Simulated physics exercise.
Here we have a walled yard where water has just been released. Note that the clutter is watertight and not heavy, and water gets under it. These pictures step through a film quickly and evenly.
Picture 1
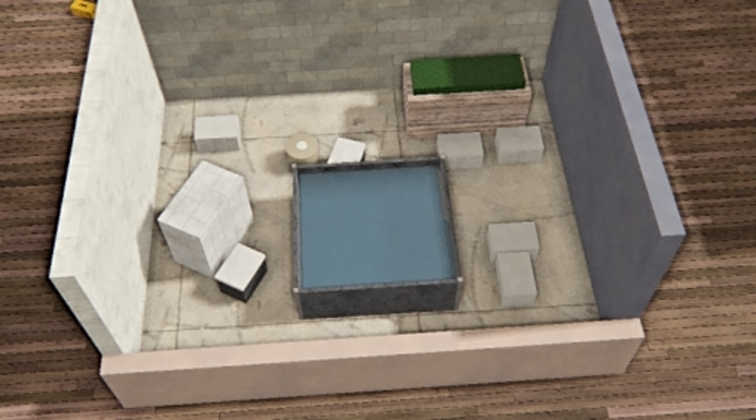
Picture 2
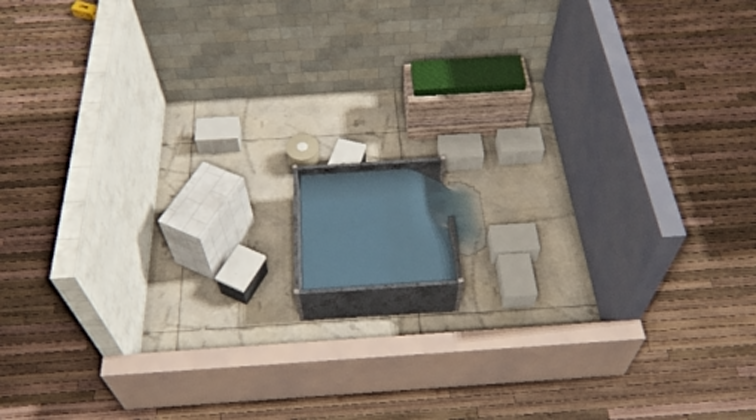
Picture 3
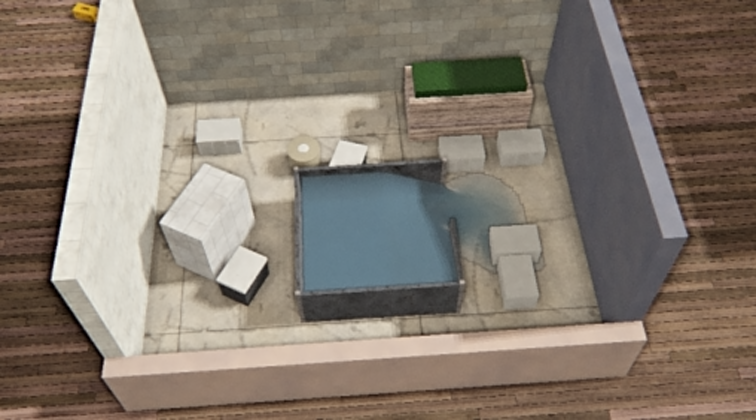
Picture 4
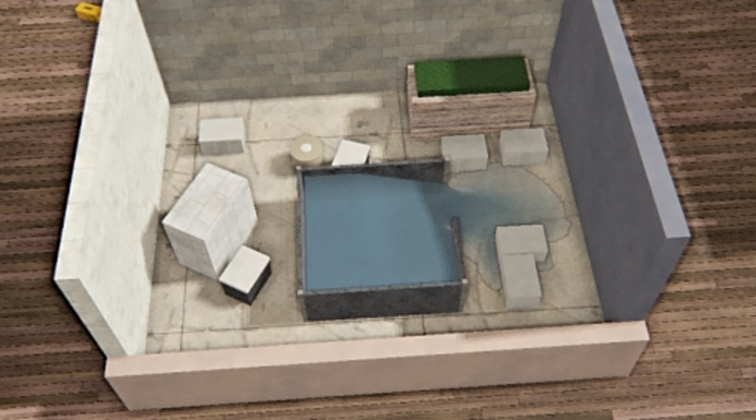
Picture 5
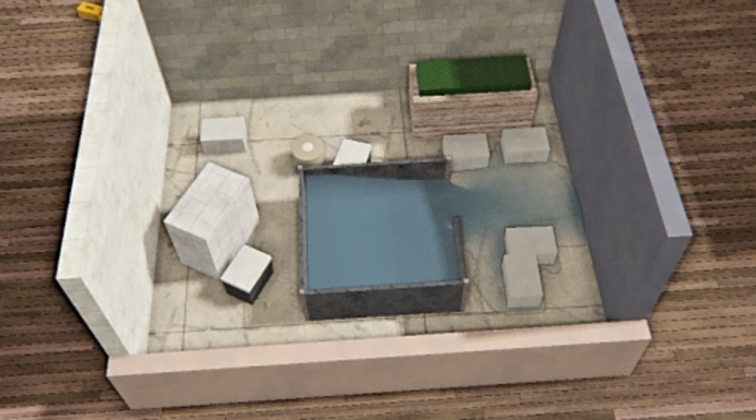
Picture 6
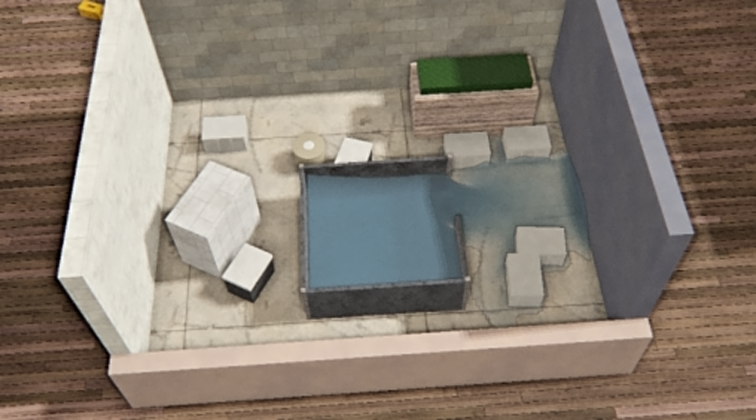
In a walled yard, water poured out through a gap in the right side of a square pool and spread across the floor to the right wall, nudging one pale block slightly to the right.
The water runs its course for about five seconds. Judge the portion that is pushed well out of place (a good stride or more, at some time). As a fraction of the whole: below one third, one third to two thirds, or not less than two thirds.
A third to two thirds.
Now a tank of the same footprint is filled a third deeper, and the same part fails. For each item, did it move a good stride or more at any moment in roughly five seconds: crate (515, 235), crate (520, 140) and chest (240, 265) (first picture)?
The first passed the mark, the next passed the mark, and the last stayed below the mark.
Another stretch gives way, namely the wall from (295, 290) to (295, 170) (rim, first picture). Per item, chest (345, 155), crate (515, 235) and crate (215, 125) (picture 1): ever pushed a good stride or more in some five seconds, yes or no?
Order as asked: Not sent that far; not sent that far; sent that far.
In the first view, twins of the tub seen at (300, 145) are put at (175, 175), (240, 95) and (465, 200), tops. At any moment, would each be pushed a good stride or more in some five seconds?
Twin one: Barely shifts; twin two: Slides well clear; twin three: Slides well clear.
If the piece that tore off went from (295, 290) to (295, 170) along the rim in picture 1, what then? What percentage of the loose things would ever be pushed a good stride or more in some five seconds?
I'd guess close to 20 percent.
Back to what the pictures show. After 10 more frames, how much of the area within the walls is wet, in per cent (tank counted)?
By my count it's near 40 in a hundred.
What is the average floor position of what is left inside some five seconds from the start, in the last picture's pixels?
Roughly at (358, 207) in the last view.
A moment on, 1 of 8 are well off their spots; 0 afloat.
Next, 1 of 8 are well off their spots; 1 afloat.
Later, 3 of 8 are well off their spots; 1 afloat.
In the end, 4 of 8 are well off their spots, and 4 have been at some point; 3 afloat.
